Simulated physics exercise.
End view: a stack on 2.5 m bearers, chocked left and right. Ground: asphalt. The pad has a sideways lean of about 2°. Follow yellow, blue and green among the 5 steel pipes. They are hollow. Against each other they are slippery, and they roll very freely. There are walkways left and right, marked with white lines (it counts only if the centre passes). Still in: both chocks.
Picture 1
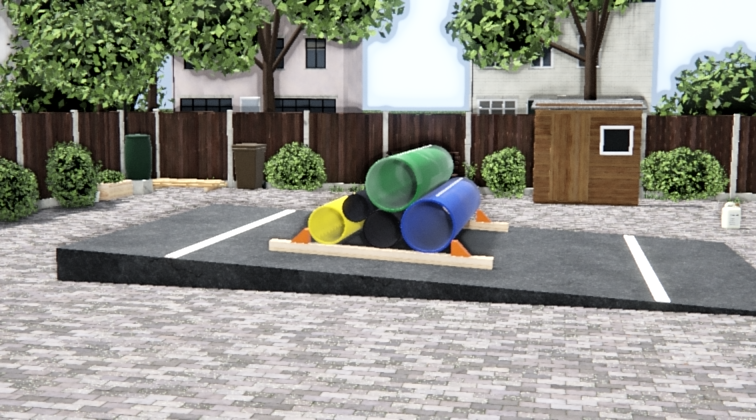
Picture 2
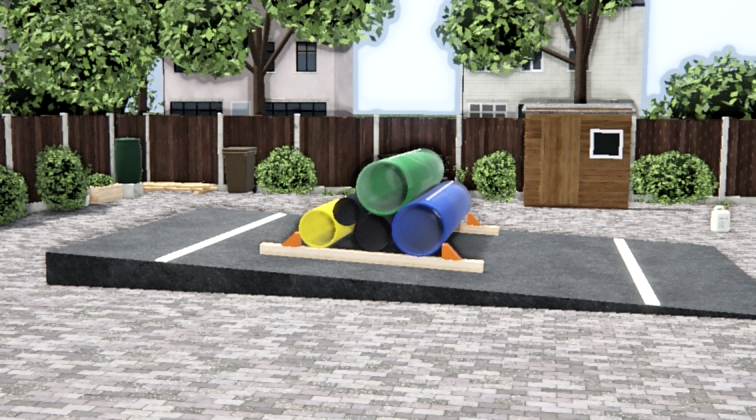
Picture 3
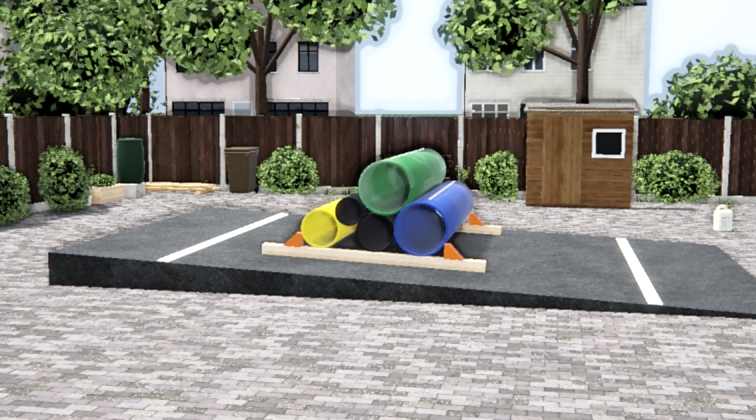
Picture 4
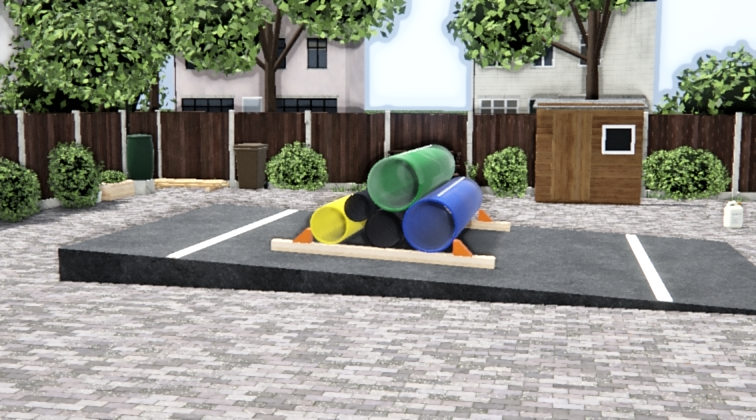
In the video, yellow, blue, green and black pipes sit stacked on wooden bearers between orange chocks, on a dark raised pad with white lines. The view shifts slightly, while the pipes and chocks stay still.
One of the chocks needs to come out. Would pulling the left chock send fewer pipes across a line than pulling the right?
Yes.
Chock on the left freed, after 1.7 s, yellow is on the bearers, 40 cm from the bearers' left end, rolling left; blue is on the bearers, 70 cm from the bearers' right end; green is up on others, 115 cm from the bearers' right end; 0 past a line.
Chock on the left freed, at the end, yellow is on the bearers, 55 cm from the bearers' left end; blue is on the bearers, 70 cm from the bearers' right end; green is up on others, 115 cm from the bearers' right end; 0 past a line.
Chock on the right freed, after 3.5 s, yellow is on the bearers, 115 cm from the bearers' left end, rolling right; blue is past the right line; green is off the bearers, 85 cm short of the right line, rolling right; 1 past a line.
Chock on the right freed, at the end, yellow is past the right line; blue is past the right line; green is past the right line; 5 past a line.
